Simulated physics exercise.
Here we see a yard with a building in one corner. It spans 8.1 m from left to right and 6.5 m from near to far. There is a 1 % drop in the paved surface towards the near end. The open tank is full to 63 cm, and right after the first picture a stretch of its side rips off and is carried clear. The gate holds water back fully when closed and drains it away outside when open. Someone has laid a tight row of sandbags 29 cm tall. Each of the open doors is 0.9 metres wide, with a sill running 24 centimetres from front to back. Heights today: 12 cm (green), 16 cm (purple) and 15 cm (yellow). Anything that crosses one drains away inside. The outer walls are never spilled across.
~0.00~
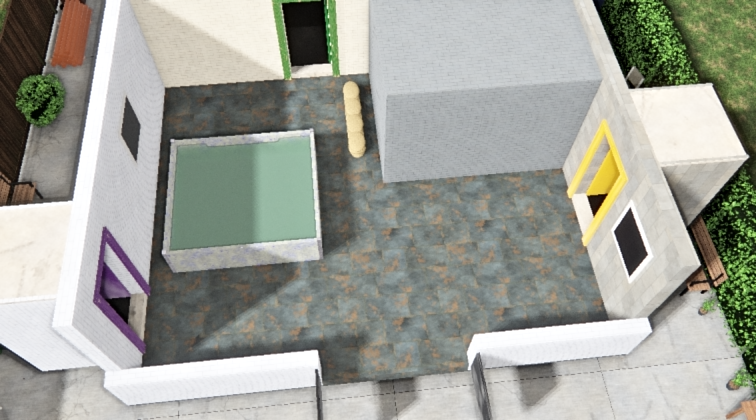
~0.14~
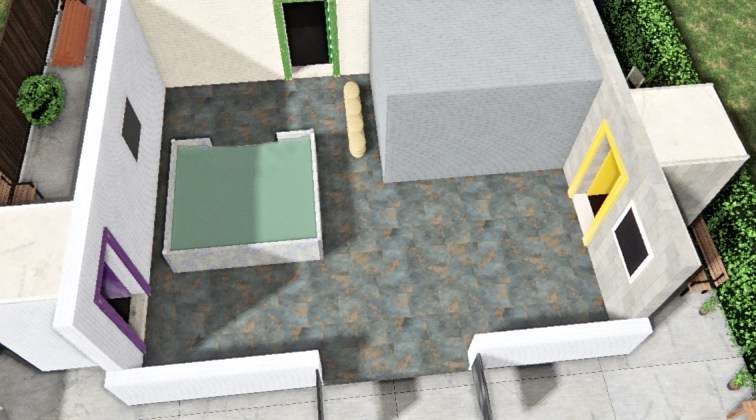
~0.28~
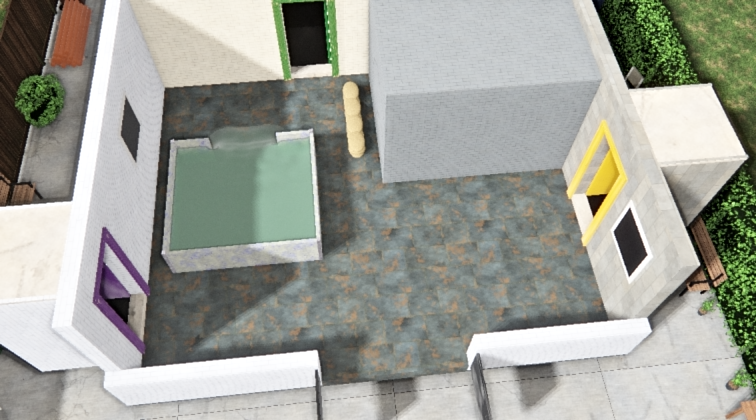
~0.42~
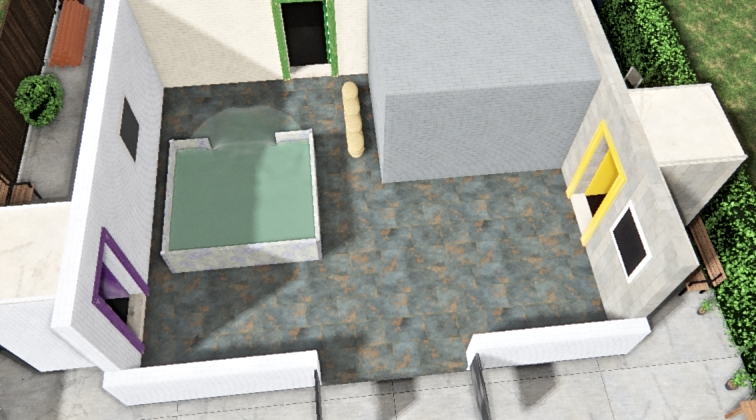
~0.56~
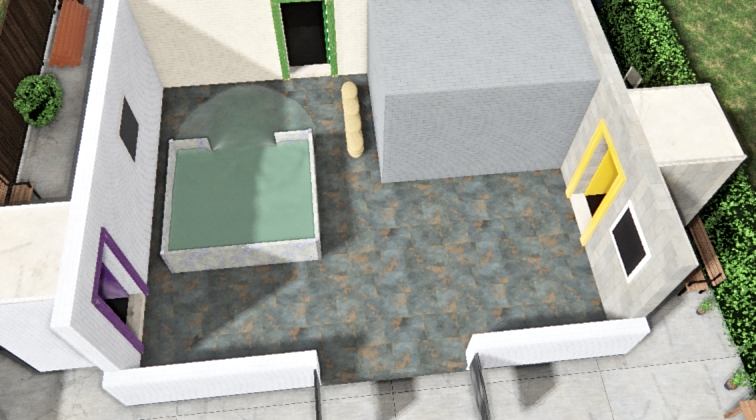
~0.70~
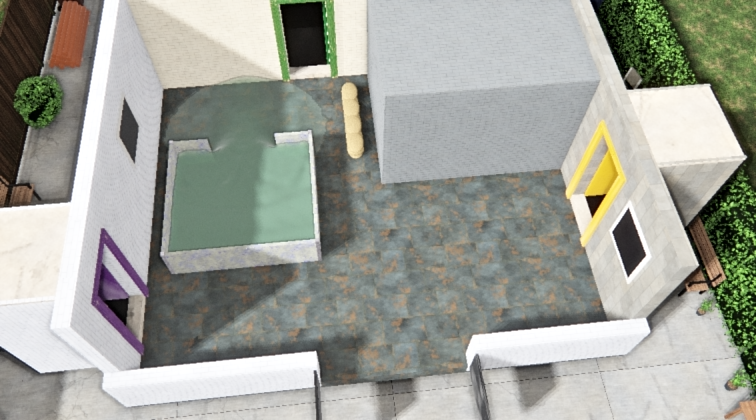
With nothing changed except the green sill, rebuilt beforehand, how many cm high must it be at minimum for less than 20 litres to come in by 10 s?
At least 23 cm or so.
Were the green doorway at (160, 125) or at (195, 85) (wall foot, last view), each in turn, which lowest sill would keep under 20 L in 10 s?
Minimums: About 23 cm and 30 cm.
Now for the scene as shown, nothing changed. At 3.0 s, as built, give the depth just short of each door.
Green 19, purple 0, yellow 0 cm.
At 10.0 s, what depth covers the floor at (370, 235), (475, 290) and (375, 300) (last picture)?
Roughly 5, 1 and 5 cm, in turn.
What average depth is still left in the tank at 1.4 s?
The average depth is some 47 cm.
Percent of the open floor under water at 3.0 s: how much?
30 %.
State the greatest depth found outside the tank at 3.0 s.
It gets to close to 38 centimetres there.
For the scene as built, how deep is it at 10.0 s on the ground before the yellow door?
Roughly 0.0 cm deep.
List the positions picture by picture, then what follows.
In the first frame, still water, 63 cm deep, in the open tank at (243, 191); the green door at (309, 43) is dry.
In the second frame, the gap is on the far side, the front 0.3 m out at a hidden place; the back of the open tank holds 63 cm.
In the third frame, the gap is on the far side, the front 0.8 m out at (226, 129); the back of the open tank holds 63 cm.
In the fourth frame, the front is at (225, 111), 1.3 m from the gap on the far side; 2.3 m2 of floor is wet, 63 cm left at the back.
In the fifth frame, water pours out on the far side and has run 1.9 m, to (236, 89); about 6 cm deep outside, 63 cm at the back.
In the sixth frame, the front is at (211, 85), 2.1 m from the gap on the far side; 5.0 m2 of floor is wet, 62 cm left at the back; 0.4 m in a straight line remain to the green door at (307, 44).
After 1.4 s water covers 20 % of the floor, deepest (46 cm) near (164, 89); 21 cm at the green door, 2 litres in over its 12 cm sill.
After 3.0 s water covers 30 % of the floor, deepest (38 cm) near (354, 75); 19 cm at the green door, 59 litres in over its 12 cm sill.
After 10.0 s water covers 75 % of the floor, deepest (16 cm) near (139, 386); 14 cm at the green door, 221 litres in over its 12 cm sill.
At the green door as built, the water arrived by 0.9 s and peaked near 24 cm at 5.0 s.
Run again over the same 10 s with other heights there, 44 litres in over 20 cm, 4 litres over 26.5 cm. The limit of 20 litres is kept from about 23 cm up.
